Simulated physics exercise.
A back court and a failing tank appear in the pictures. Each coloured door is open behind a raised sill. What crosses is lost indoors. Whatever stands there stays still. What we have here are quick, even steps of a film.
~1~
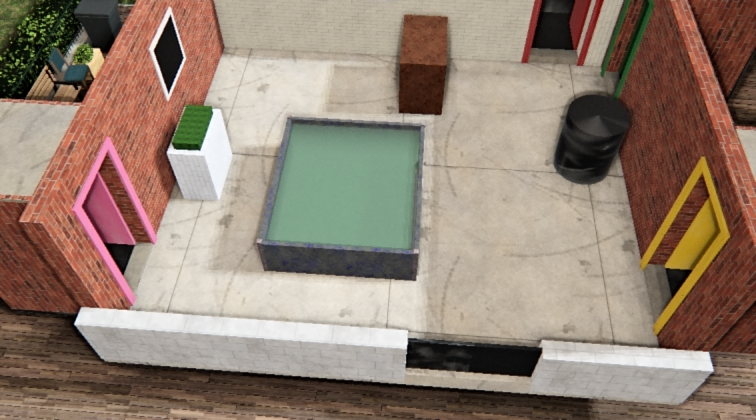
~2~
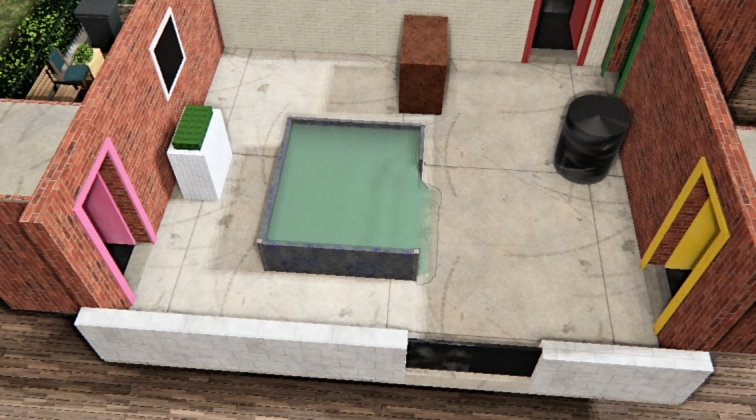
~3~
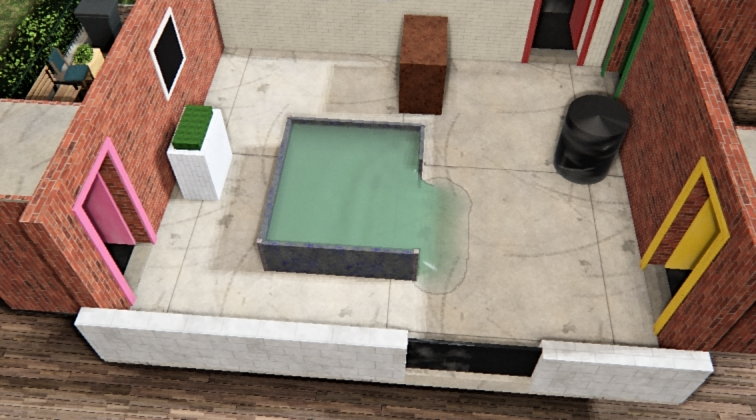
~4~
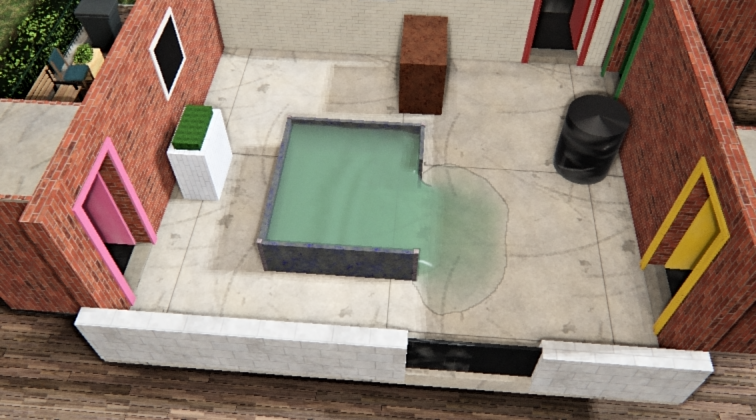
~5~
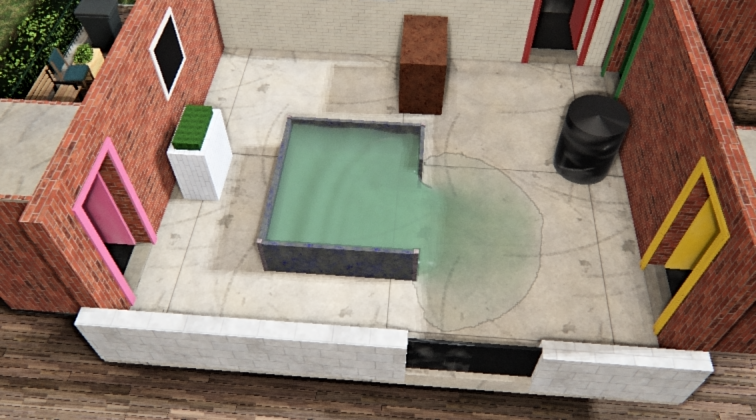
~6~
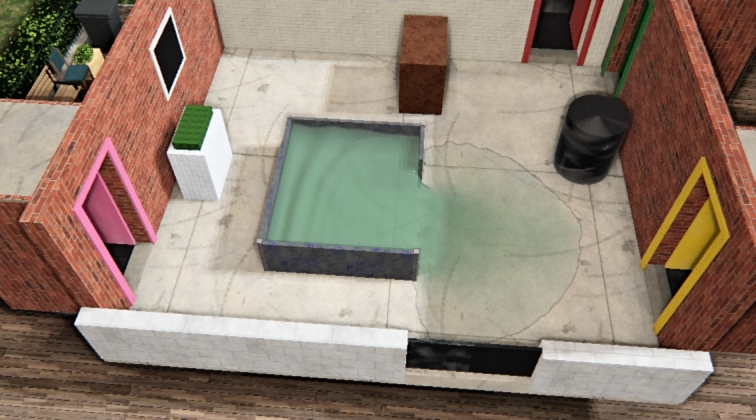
A square, dark-rimmed open tank of green water stands in a concrete back court between red brick walls, seen from high above by a still camera. A pink door is at left near a white planter, a brown block and red and green doors behind, a black barrel and yellow door at right. The tank's right side opens, and green water pours out, spreading rightward in a widening, thinning pool.
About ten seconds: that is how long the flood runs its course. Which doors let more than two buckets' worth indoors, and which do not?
The green door does not; the yellow door lets more through; the red door does not; the pink door lets more through.
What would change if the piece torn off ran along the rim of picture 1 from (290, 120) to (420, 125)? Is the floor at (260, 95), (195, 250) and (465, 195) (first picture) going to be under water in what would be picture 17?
Point by point: Swamped, untouched and untouched.
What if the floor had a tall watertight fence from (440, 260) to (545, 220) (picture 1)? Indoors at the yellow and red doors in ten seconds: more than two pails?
Log - yellow door: Below the line; red door: Above the line.
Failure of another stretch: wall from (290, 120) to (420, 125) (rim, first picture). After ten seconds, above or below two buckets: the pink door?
As far as I can tell, the pink door surpasses the limit.
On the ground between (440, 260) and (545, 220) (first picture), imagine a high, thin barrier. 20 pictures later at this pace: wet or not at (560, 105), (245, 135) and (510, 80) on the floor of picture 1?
Point by point: First submerged, second not reached, third submerged.
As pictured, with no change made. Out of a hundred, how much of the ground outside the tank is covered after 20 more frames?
It comes to roughly 45 in a hundred.
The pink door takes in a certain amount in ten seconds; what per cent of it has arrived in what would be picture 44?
About 0 %.
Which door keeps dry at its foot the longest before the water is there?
That would be the pink-painted one.
A moment on, water covers 30 % of the floor; the green door not reached, the yellow door wet at the sill, nothing in, the red door not reached, the pink door not reached.
Next, water covers 35 % of the floor; the green door not reached, the yellow door over two buckets in, the red door not reached, the pink door not reached.
Then, water covers 45 % of the floor; the green door wet at the sill, nothing in, the yellow door far over two buckets in, the red door wet at the sill, nothing in, the pink door not reached.
Later, water covers 65 % of the floor; the green door wet at the sill, nothing in, the yellow door far over two buckets in, the red door under two buckets in, the pink door not reached.
In the end, water covers 90 % of the floor; the green door wet at the sill, nothing in, the yellow door far over two buckets in, the red door under two buckets in, the pink door over two buckets in.
